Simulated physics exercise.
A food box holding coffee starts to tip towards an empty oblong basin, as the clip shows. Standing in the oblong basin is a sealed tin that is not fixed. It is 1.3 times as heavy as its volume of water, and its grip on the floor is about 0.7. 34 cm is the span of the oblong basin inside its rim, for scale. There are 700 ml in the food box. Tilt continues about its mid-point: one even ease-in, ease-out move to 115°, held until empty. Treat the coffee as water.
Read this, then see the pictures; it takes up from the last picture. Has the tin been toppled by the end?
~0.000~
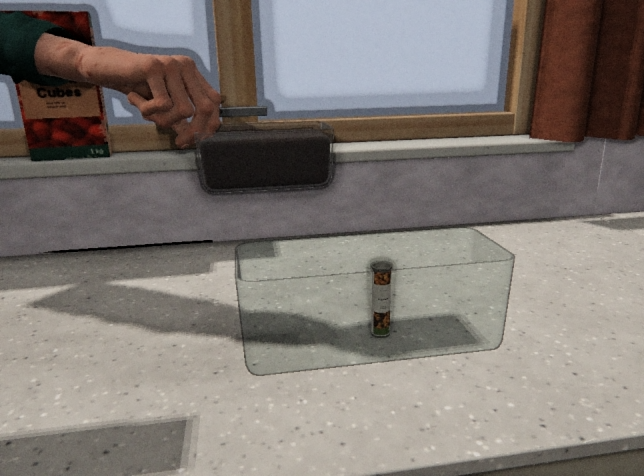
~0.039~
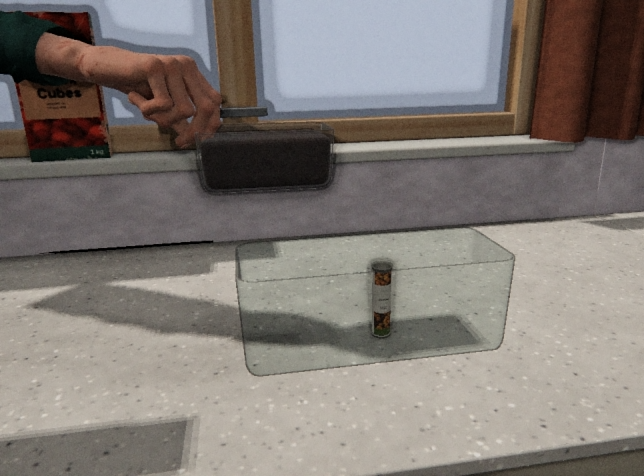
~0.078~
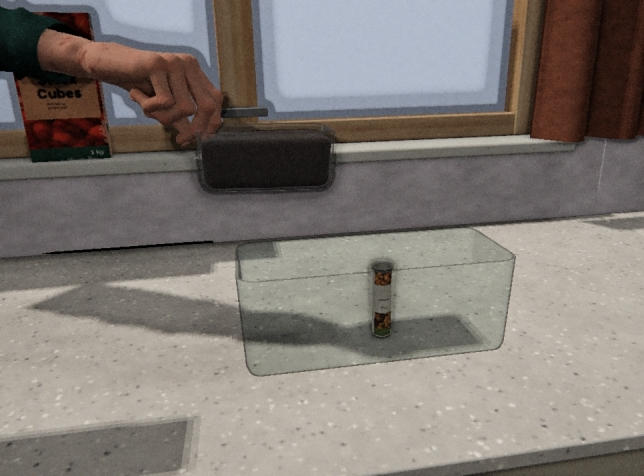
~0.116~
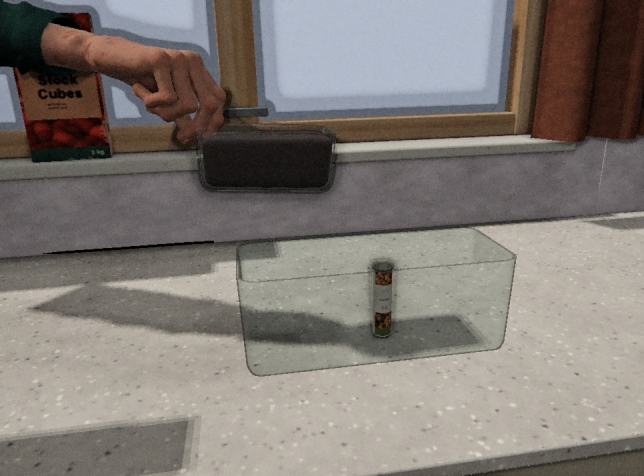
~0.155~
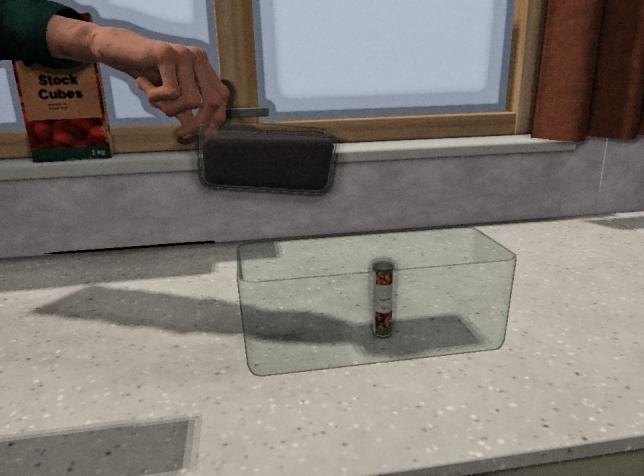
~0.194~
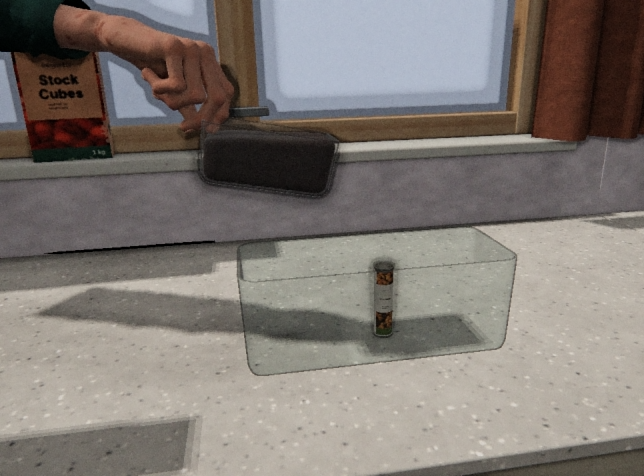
It is left on its base.
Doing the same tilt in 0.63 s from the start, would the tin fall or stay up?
Result: Tin tipped over.
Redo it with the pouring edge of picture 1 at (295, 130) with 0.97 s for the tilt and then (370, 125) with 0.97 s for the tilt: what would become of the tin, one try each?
In the first try it remains standing; in the second it remains standing.
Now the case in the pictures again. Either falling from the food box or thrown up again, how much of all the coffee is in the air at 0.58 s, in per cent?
Roughly 44 percent.
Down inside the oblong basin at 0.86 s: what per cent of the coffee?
Near 90 per cent of the total.
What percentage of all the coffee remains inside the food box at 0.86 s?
Close to 3 in a hundred.
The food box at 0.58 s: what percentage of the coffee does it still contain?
About 32 percent.
After 0.58 s the tilt is 74° and 32 per cent is still to pour; the tin stands where it began.
After 0.86 s the tilt is 111° and 3 per cent is still to pour; the tin stands where it began.
After 1.15 s the tilt is 115° and 0 per cent is still to pour; the tin stands where it began.
After 1.47 s the tilt is 115° and 0 per cent is still to pour; the tin stands where it began.
In the end the tin stands where it began.
